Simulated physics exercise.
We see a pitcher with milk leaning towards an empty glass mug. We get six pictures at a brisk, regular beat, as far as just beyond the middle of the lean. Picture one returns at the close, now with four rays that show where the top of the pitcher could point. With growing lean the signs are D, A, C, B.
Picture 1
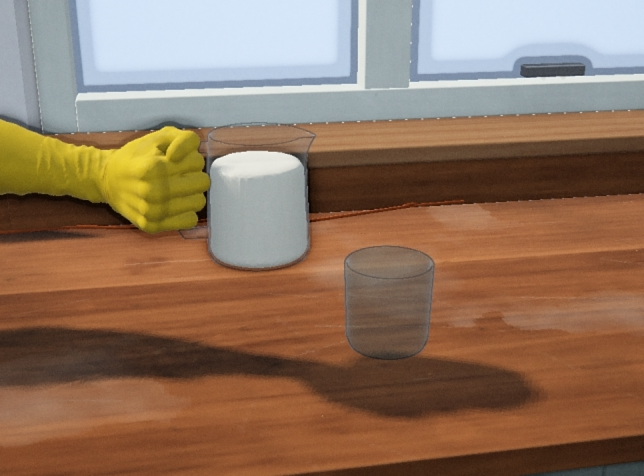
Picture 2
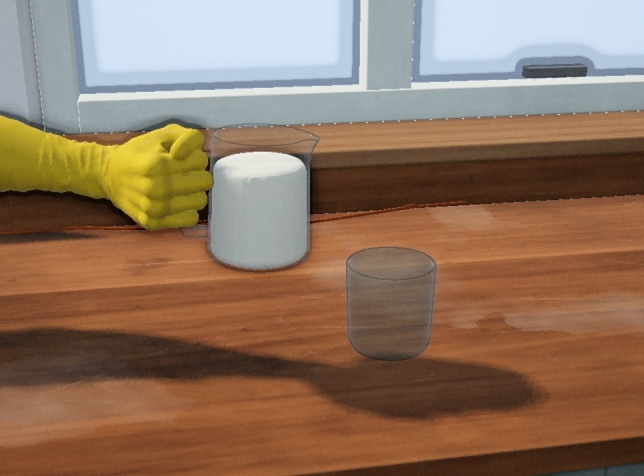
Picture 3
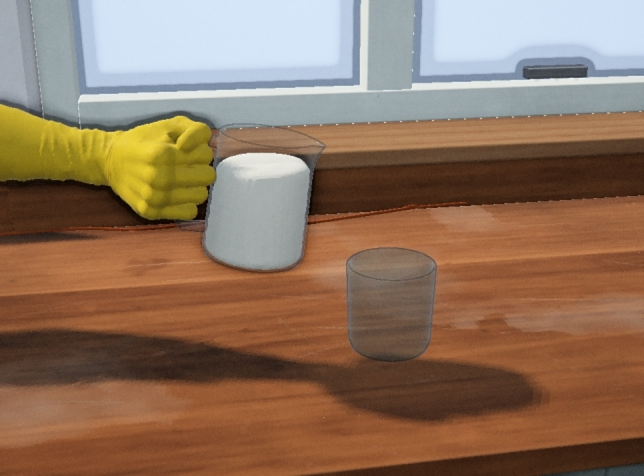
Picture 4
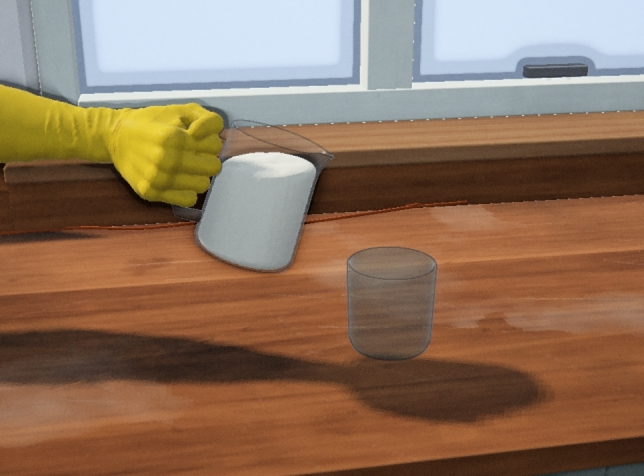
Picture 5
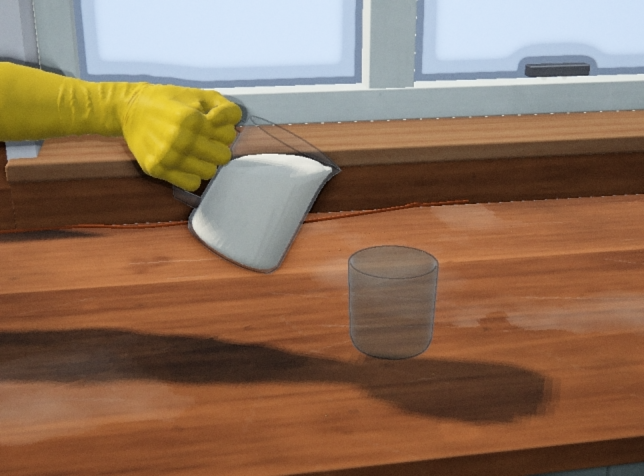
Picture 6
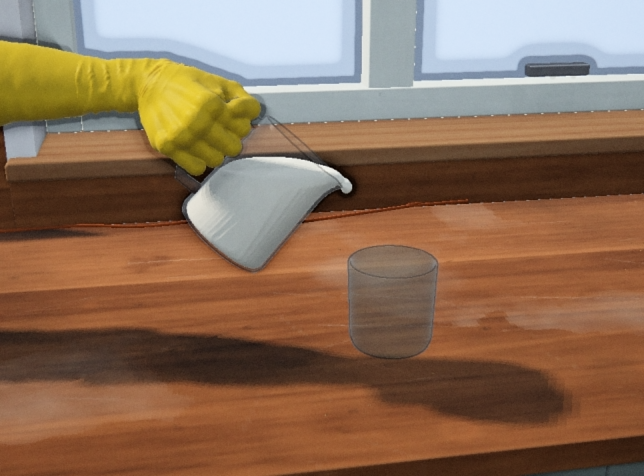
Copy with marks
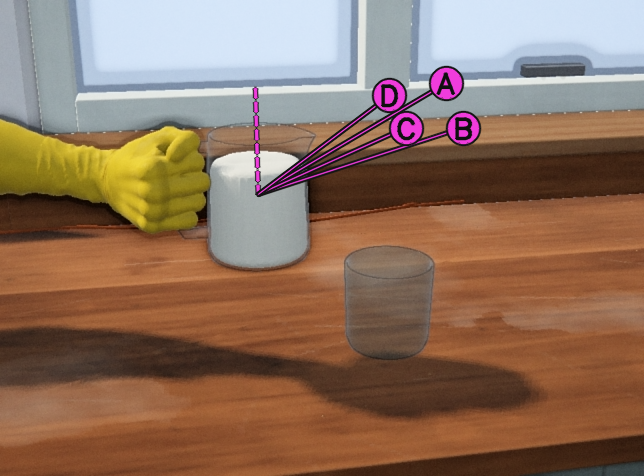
A clear pitcher of white milk stands upright beside a yellow-gloved hand on a wooden counter, with an empty glass to its right. The hand tilts the pitcher rightward, slowly at first and then more steeply, and the milk slides up to the lip until a small bead bulges just over it.
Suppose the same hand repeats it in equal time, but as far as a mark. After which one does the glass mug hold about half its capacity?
C works best here.
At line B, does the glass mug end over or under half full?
Over half.
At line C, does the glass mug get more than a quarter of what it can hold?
Yes.
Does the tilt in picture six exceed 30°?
Yes.
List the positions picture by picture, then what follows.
Upright, lip at (313, 134); rim of the glass mug round (389, 261); nothing has left yet.
Tipped about 2°, lip at (317, 137); nothing has left yet.
Tipped about 9°, lip at (323, 144); nothing has left yet.
Tipped about 18°, lip at (331, 155); nothing has left yet.
Tipped about 30°, lip at (338, 168); nothing has left yet.
Tipped about 43°, lip at (341, 184); milk is over the lip, down to (346, 189).
On the marked copy, A at (432, 91); B at (446, 132); C at (390, 134); D at (375, 106).
If A is chosen, the glass mug ends with about 36 % of what it can hold.
If B is chosen, the glass mug ends with about 66 % of what it can hold.
If C is chosen, the glass mug ends with about 51 % of what it can hold.
If D is chosen, the glass mug ends with about 24 % of what it can hold.
